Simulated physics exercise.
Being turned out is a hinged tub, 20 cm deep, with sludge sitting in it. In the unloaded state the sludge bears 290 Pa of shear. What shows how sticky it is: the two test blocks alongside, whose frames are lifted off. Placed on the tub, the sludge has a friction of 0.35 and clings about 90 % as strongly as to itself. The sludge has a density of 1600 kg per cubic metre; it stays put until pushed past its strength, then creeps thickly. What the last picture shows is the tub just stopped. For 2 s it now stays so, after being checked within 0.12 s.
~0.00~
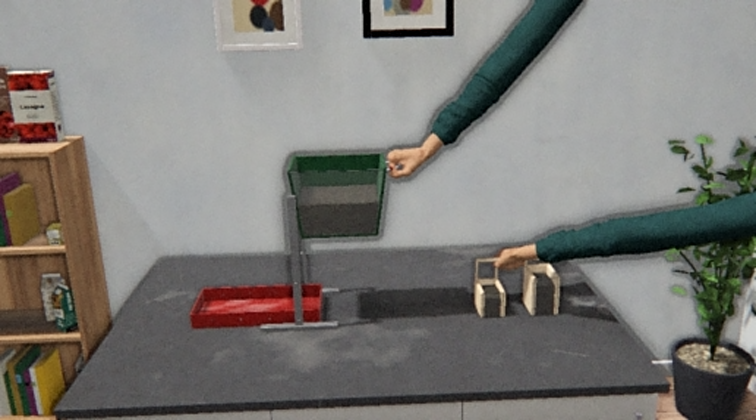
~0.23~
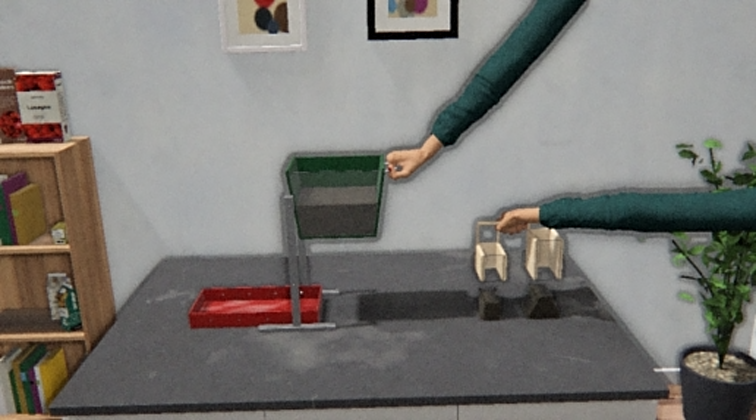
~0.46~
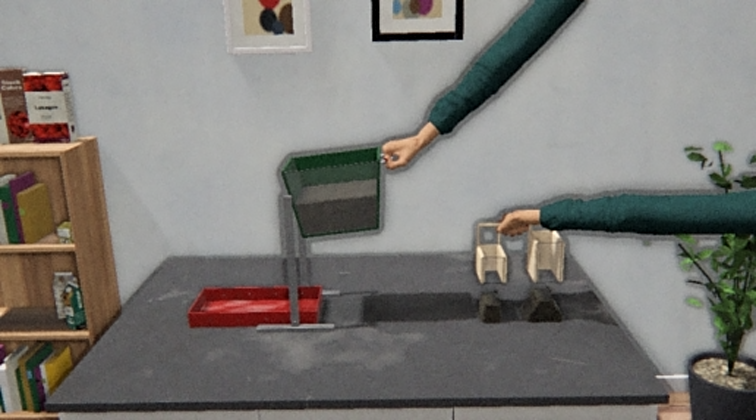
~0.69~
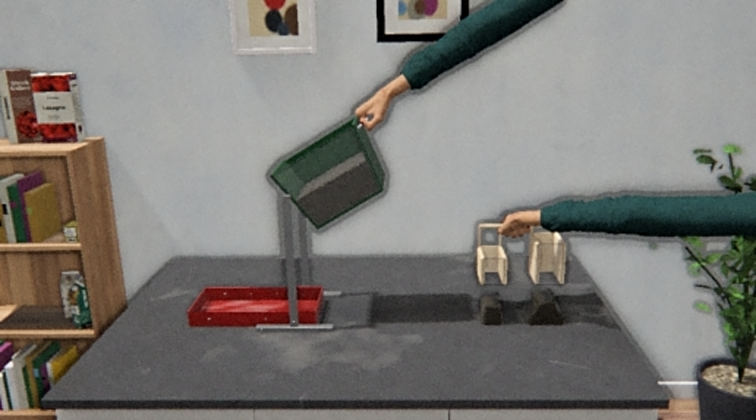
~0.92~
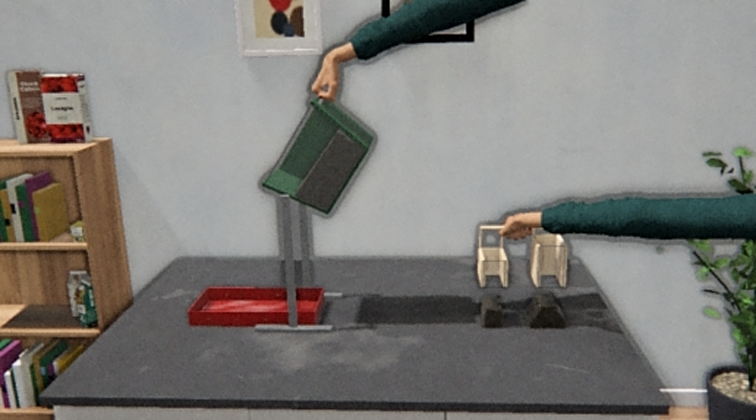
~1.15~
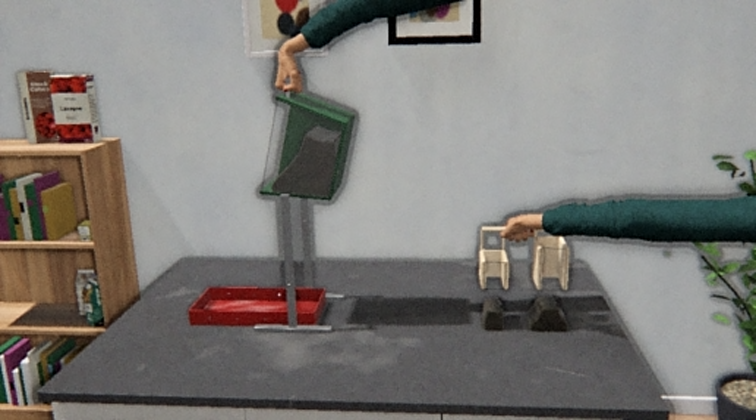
The clip opens on a green tub of dark sludge above a red tray, held by one hand, while another hand lifts pale holders off two dark blocks, which slump slightly. The first hand then swings the tub's right side up and leftward until it is steeply tilted, the sludge shifting inside.
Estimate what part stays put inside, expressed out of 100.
The part that stays inside is near 77 per cent.
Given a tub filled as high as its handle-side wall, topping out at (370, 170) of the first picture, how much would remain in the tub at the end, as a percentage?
The tub would end up holding some 100 % of it.
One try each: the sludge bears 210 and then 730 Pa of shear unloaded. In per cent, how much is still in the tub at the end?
In turn about 65 %, 100 %.
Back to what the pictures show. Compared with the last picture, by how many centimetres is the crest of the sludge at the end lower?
8 cm or so.
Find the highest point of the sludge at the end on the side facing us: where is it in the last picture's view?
Looking at the last picture, I'd put it at about (308, 162).
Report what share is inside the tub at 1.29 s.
Around 95 per cent.
By 1.29 s, the tub is at 76 degrees and holds 97 %.
By 1.46 s, the tub is at 76 degrees and holds 85 %.
By 1.63 s, the tub is at 76 degrees and holds 78 %.
By 1.80 s, the tub is at 76 degrees and holds 77 %.
By 3.15 s, at the end, the tub is at 76 degrees and holds 77 %.
